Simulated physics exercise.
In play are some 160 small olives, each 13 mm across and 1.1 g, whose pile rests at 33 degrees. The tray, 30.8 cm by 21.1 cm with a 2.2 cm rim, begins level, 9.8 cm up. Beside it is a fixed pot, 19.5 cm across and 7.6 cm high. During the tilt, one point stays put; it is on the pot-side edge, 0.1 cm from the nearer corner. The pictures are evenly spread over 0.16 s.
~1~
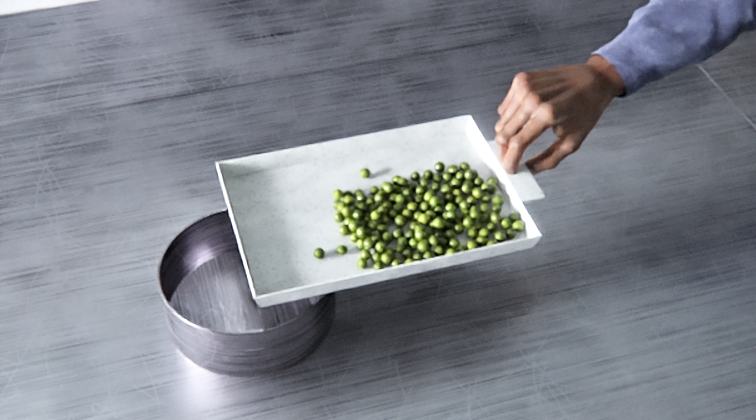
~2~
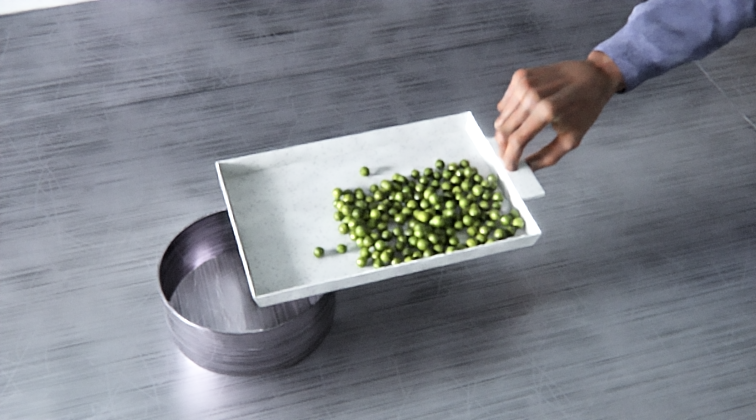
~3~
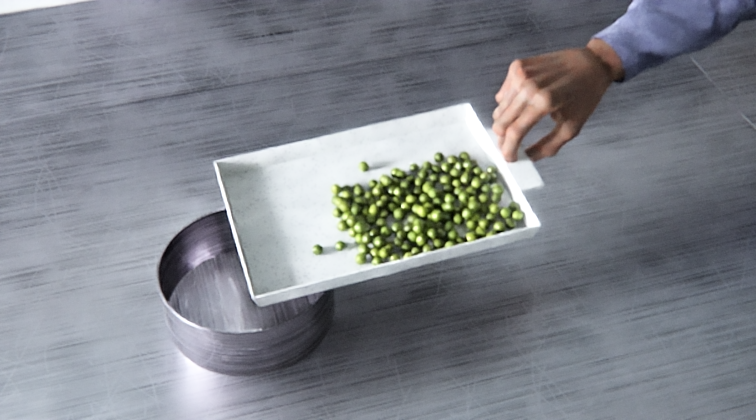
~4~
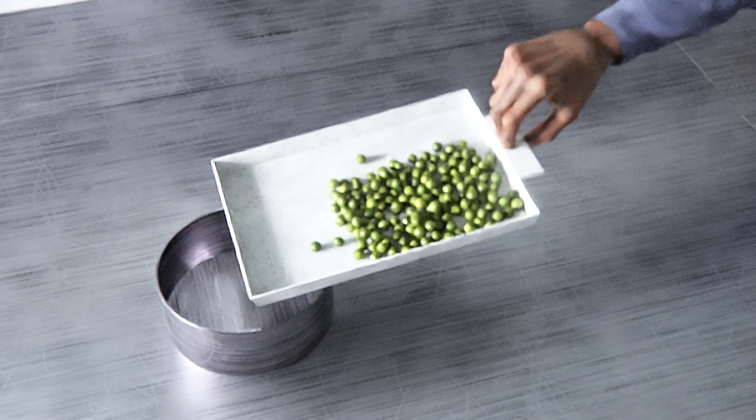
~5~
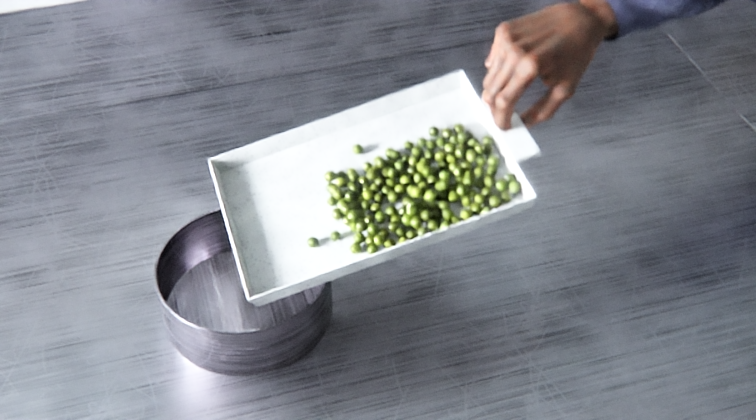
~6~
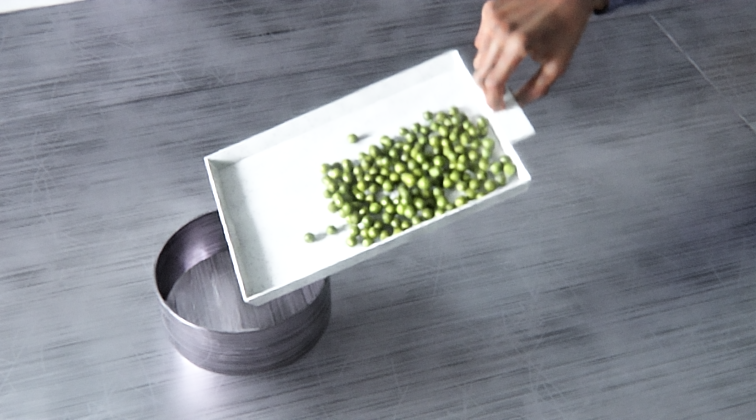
A hand raises the right end of a shallow white tray holding a heap of small green olives, gradually tilting it toward the round metal pot at left, while the olives keep their places on the tray.
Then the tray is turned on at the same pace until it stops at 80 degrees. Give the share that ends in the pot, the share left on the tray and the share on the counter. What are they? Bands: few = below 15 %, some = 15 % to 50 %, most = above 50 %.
Pot: Some, tray: Few, counter: Most.
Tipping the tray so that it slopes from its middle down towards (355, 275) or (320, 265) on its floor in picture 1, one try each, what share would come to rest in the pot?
Roughly 0 % for the first direction, roughly 0 % for the second.
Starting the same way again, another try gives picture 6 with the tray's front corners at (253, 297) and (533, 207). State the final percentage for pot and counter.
Split: Pot = 0, counter = 95.
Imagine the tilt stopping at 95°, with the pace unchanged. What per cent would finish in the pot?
That would be around 40 percent.
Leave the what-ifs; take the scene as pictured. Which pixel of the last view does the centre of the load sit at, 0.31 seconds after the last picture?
Approximately (260, 192) in the last picture.
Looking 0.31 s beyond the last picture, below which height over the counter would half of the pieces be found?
Height: Around 22 cm.
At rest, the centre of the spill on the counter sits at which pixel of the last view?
Middle of the spill at rest: Roughly (65, 411).
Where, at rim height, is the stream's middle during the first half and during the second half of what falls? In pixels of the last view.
First near (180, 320), then at (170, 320).
Then, 0.19 s after the last picture, tilt 50 degrees; the tray holds 100 %, the pot 0 %.
Then, 0.31 s after the last picture, tilt 71 degrees; the tray holds 100 %, the pot 0 %.
Then, 0.57 s after the last picture, tilt 80 degrees; the tray holds 10 %, the pot 30 %.
In the end, pot 35 %, tray 5 %, counter 60 %.
